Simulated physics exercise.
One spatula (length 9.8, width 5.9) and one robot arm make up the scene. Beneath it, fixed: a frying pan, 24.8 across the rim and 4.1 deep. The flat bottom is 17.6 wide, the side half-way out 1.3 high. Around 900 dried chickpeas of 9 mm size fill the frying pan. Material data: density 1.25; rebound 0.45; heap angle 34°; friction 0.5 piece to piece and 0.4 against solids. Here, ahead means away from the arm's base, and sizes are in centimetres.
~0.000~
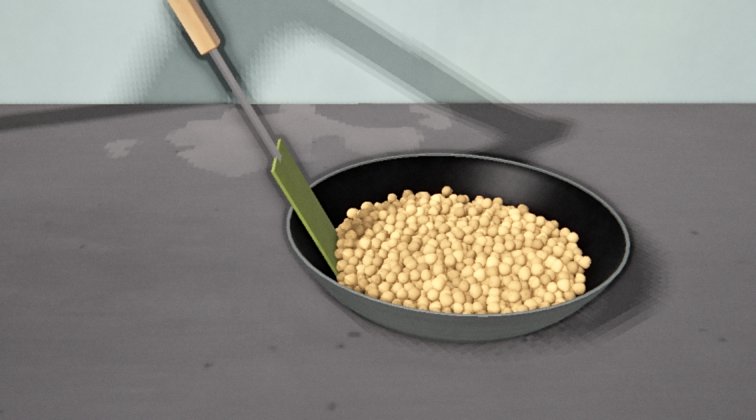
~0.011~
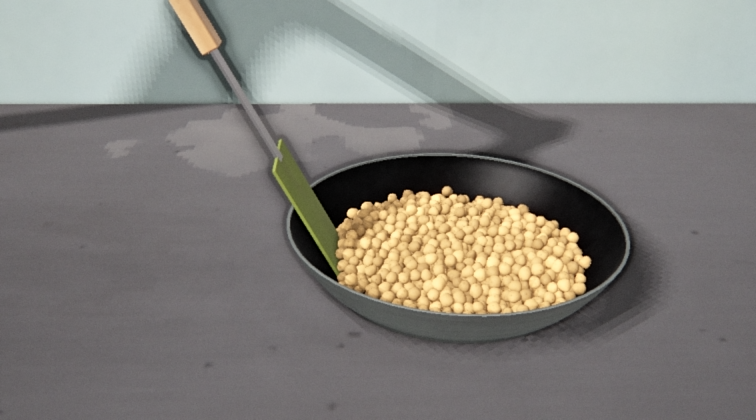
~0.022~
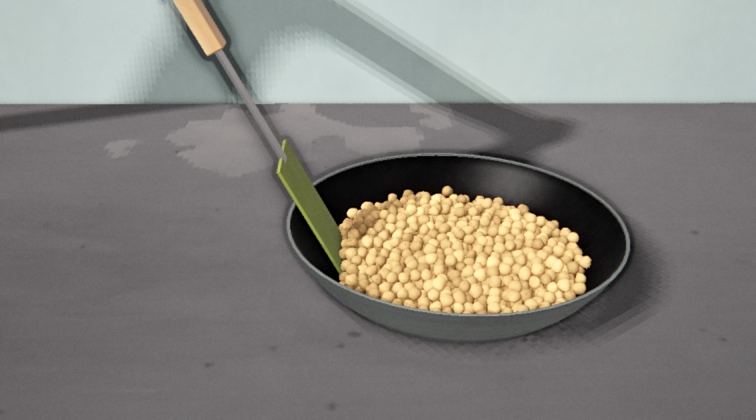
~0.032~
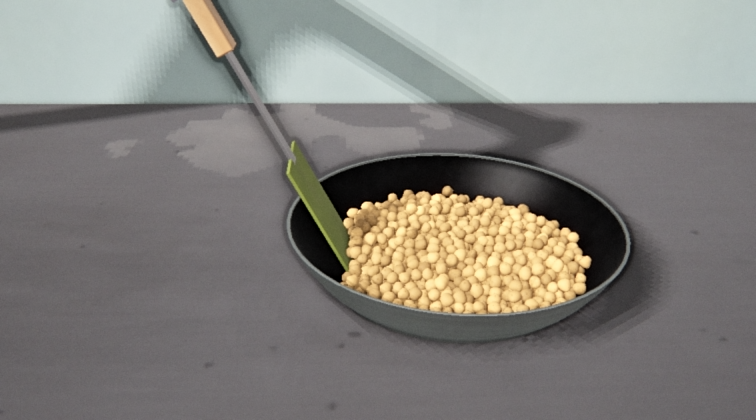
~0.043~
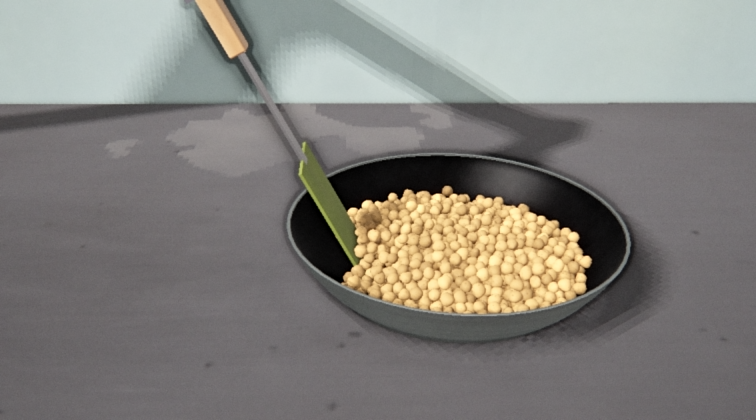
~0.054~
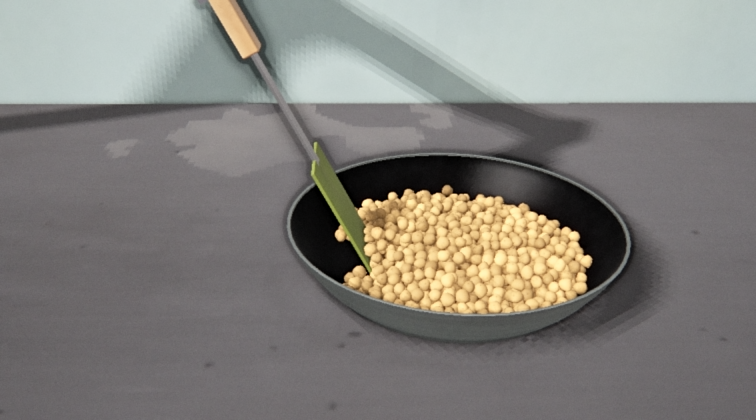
On a dark grey surface against a pale blue wall, a black frying pan holds a heap of dried chickpeas, with a green, wooden-handled spatula at its left side. The spatula slides slowly right into the heap's left edge, nudging nearby chickpeas while the rest barely move.
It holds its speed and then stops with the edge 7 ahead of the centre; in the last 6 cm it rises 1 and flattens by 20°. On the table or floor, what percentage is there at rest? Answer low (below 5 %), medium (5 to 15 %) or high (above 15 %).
Low.
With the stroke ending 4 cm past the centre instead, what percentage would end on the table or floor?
Result: Approx. 0 %.
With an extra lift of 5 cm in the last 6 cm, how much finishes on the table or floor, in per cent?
5 per cent.
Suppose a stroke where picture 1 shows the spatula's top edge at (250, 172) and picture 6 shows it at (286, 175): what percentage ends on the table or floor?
0 per cent.
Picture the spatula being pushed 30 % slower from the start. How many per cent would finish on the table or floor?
Then around 0 percent would finish on the table or floor.
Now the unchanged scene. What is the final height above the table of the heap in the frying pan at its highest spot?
Close to 5.0 centimetres high.
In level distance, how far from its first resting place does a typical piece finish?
Some 2 cm.
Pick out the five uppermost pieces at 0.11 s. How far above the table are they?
Roughly 4 cm.
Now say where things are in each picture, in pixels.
The first picture shows spatula top edge at (276, 154), sloping 63°; upper third of the load around (450, 243), from x 340 to 585, top at y 190; 900 in the frying pan.
The second picture shows spatula top edge at (277, 155), sloping 63°; upper third of the load around (450, 243), from x 340 to 585, top at y 190.
The third picture shows spatula top edge at (281, 155), sloping 63°; upper third of the load around (450, 243), from x 340 to 585, top at y 190.
The fourth picture shows spatula top edge at (291, 156), sloping 63°; upper third of the load around (448, 242), from x 340 to 585, top at y 190.
The fifth picture shows spatula top edge at (302, 157), sloping 63°; upper third of the load around (446, 241), from x 340 to 585, top at y 190.
The sixth picture shows spatula top edge at (314, 157), sloping 63°; upper third of the load around (449, 239), from x 340 to 585, top at y 190; 900 in the frying pan.
After 0.11 s, sloping 63°, highest piece 5 above the table; 900 in the frying pan.
After 0.17 s, sloping 56°, highest piece 6 above the table; 900 in the frying pan.
After 0.40 s, sloping 43°, highest piece 5 above the table; 883 in the frying pan, 16 on the table or floor, 1 on the blade or in flight.
After 1.45 s, sloping 43°, highest piece 5 above the table; 883 in the frying pan, 17 on the table or floor.
At rest, 883 in the frying pan, 17 on the table or floor. That is 2 % on the table or floor.
